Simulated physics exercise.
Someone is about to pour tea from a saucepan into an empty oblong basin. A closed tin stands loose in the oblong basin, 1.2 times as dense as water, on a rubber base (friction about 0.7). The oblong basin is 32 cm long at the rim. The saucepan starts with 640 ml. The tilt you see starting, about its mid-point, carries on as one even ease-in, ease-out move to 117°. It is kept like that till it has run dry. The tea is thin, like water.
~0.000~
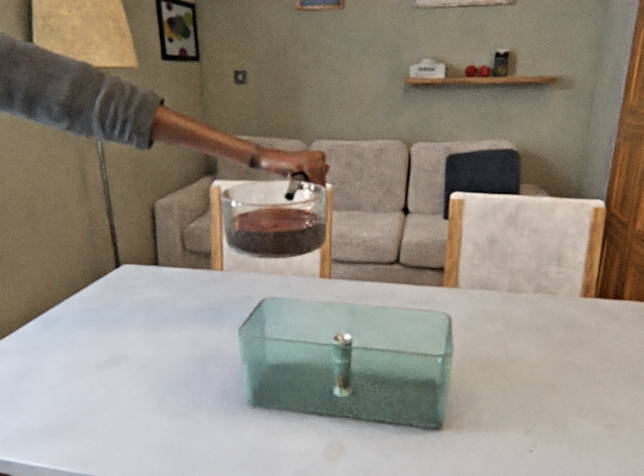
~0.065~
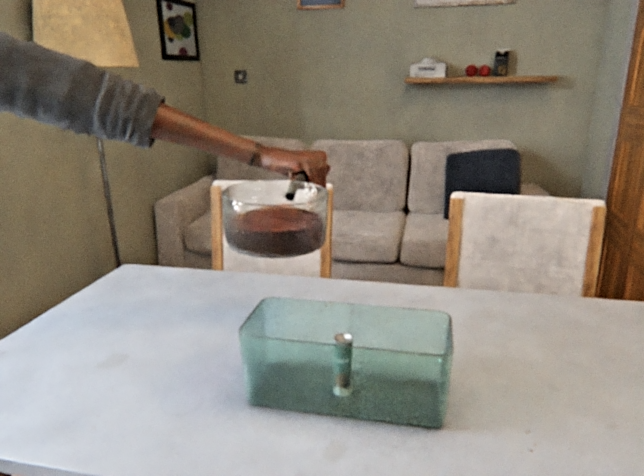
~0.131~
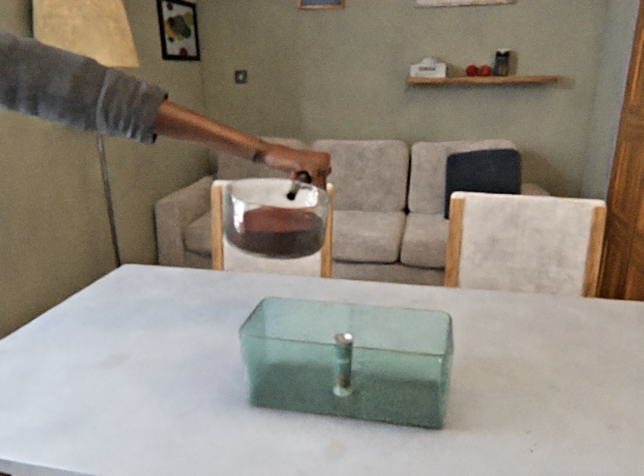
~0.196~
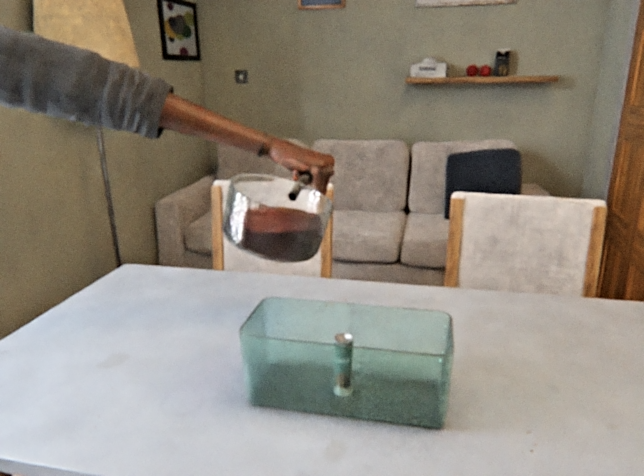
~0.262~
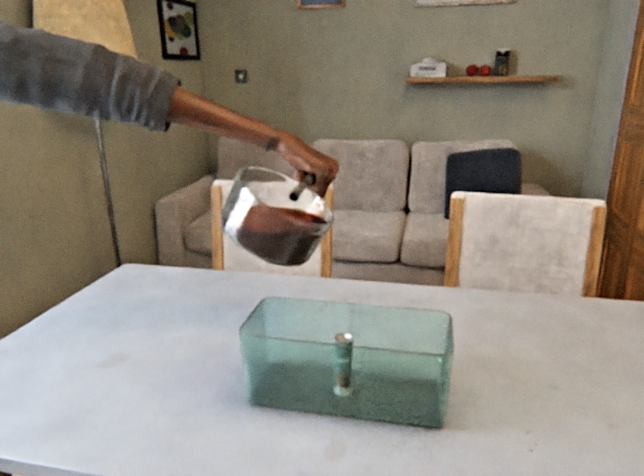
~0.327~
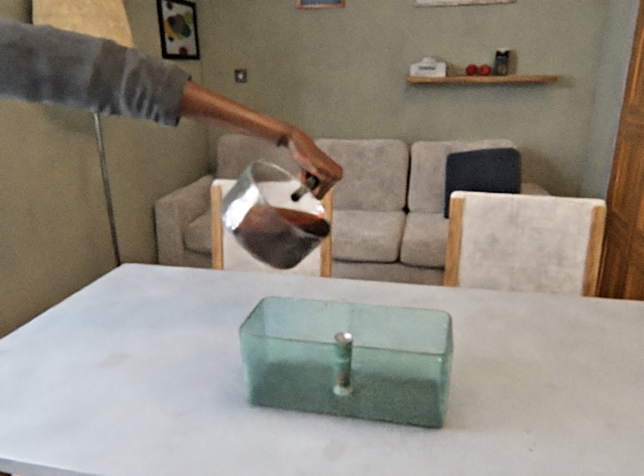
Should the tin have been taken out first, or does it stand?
It keeps standing.
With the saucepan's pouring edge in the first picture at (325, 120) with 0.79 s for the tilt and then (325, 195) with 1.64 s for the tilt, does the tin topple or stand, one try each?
First it falls; then it keeps standing.
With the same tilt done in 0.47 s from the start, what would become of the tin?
Then it falls.
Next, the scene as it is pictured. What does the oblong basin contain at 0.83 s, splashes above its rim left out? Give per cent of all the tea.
Near 88 in a hundred.
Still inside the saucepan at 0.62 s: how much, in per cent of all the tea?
About 26 per cent.
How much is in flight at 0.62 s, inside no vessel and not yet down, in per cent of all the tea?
Some 40 per cent.
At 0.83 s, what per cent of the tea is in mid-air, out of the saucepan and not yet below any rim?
Some 10 per cent.
By 0.62 s the tilt is 104° and 25 per cent is still to pour; the tin stands where it began.
By 0.83 s the tilt is 117° and 3 per cent is still to pour; the tin stands where it began.
By 1.05 s the tilt is 117° and 0 per cent is still to pour; the tin stands where it began.
By 1.29 s the tilt is 117° and 0 per cent is still to pour; the tin stands where it began.
At rest the tin stands where it began.
